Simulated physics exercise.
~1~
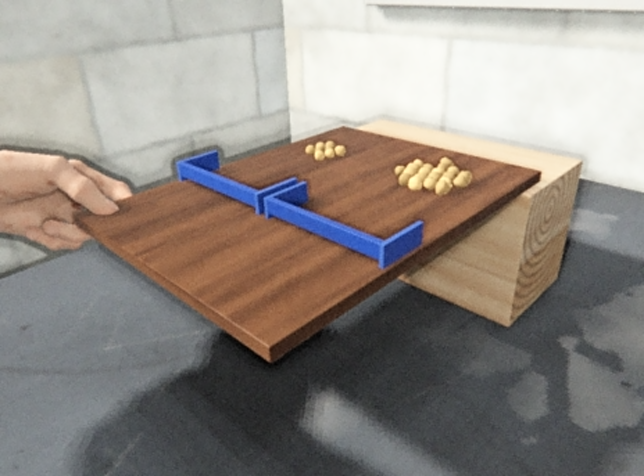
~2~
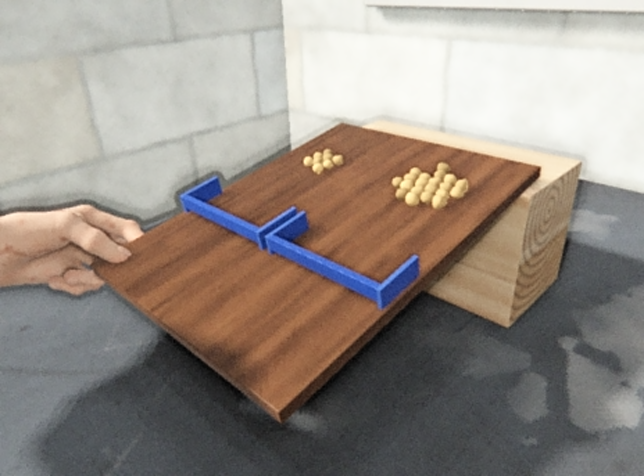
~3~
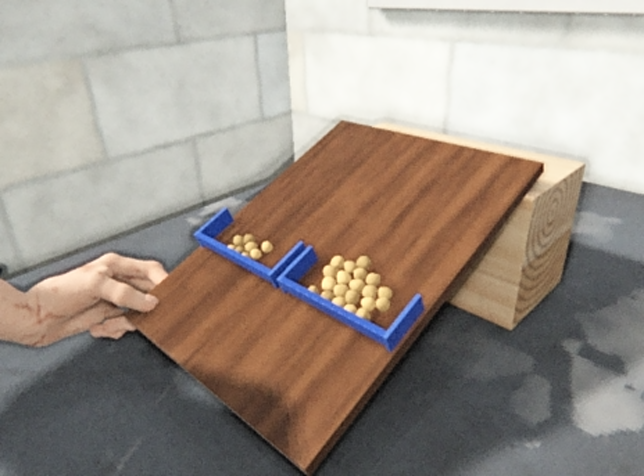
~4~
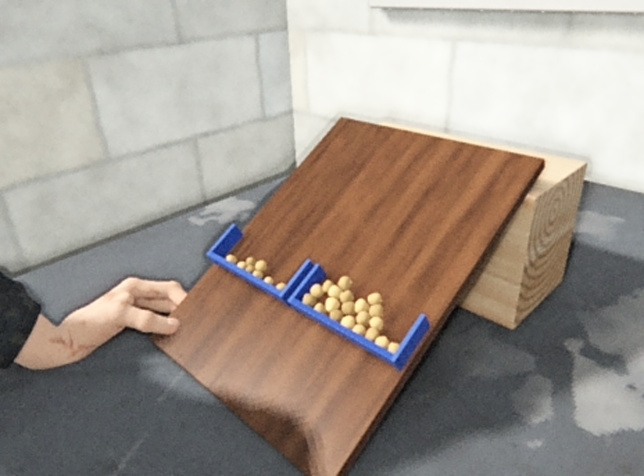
Small round yellowish balls rolling down a wooden board as a hand lowers its end, gathering in two groups behind blue bars.
